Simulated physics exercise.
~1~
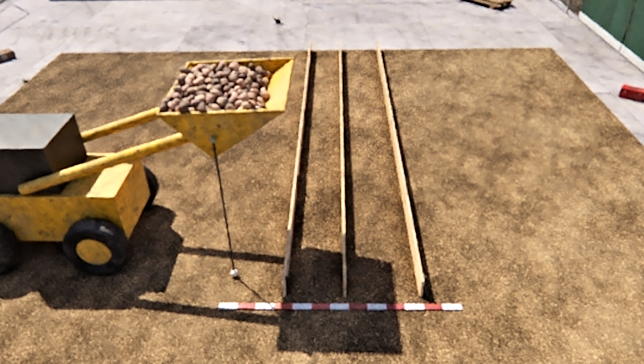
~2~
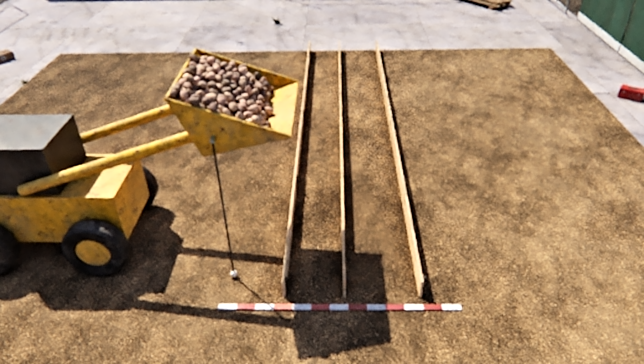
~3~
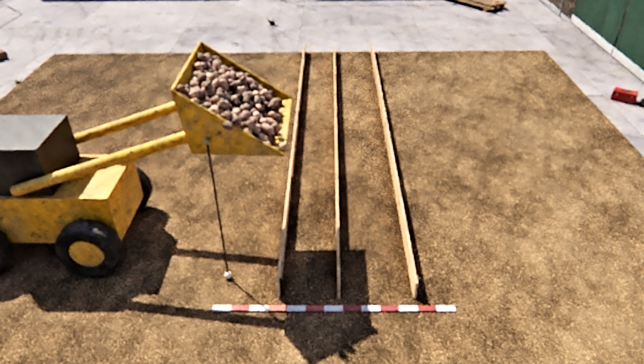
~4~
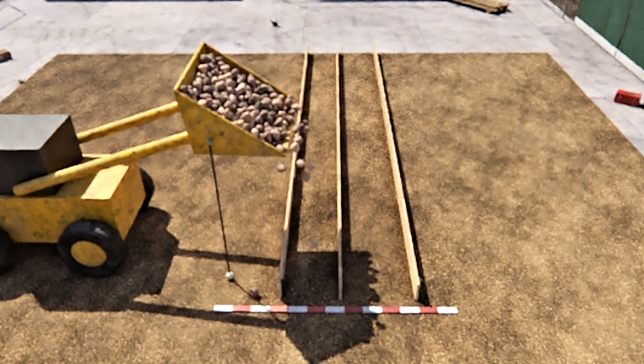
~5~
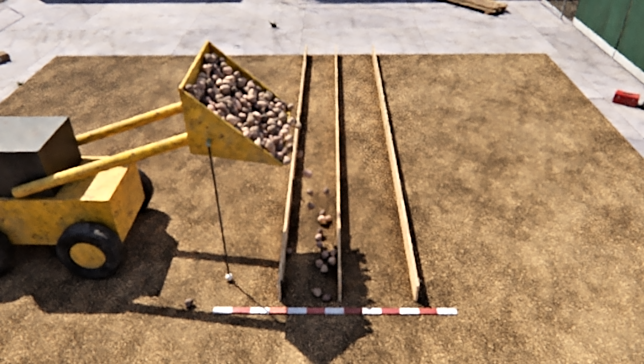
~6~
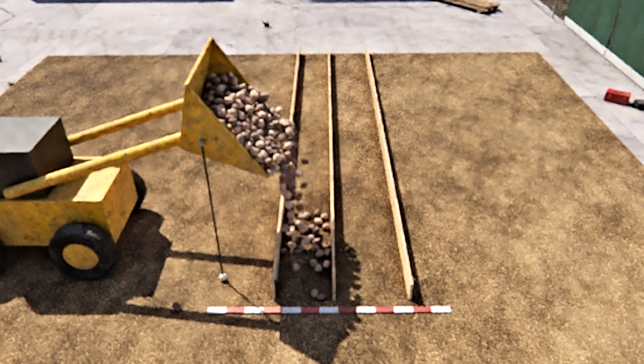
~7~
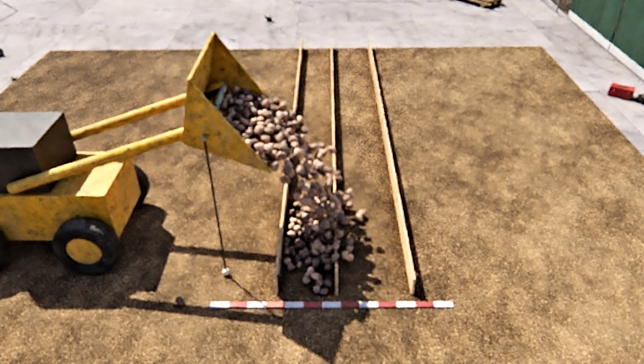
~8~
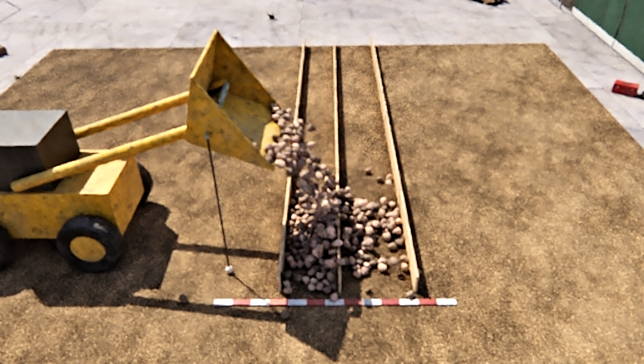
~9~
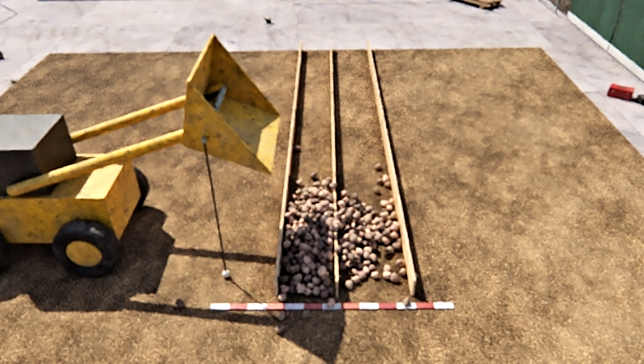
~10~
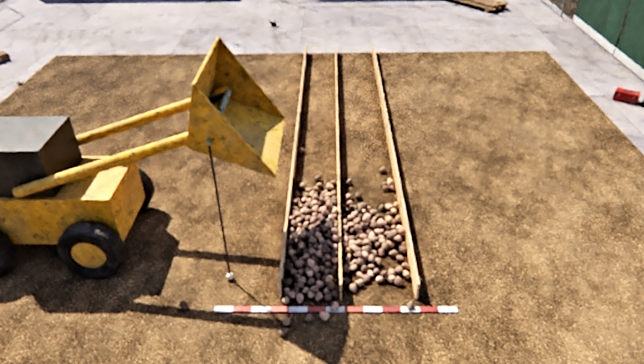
At the start, a yellow loader on the left holds a raised bucket full of rounded brownish stones beside three wooden planks laid on brown ground. The bucket begins tipping forward to the right, and the stones stay inside at first. As it tilts further, a few stones drop over the lip, then a thick stream pours between the left and middle planks. The growing pile spills over the middle plank into the right-hand bay. Finally the bucket hangs steeply tipped and emptied, and the stones lie still in both bays, with more in the left one.
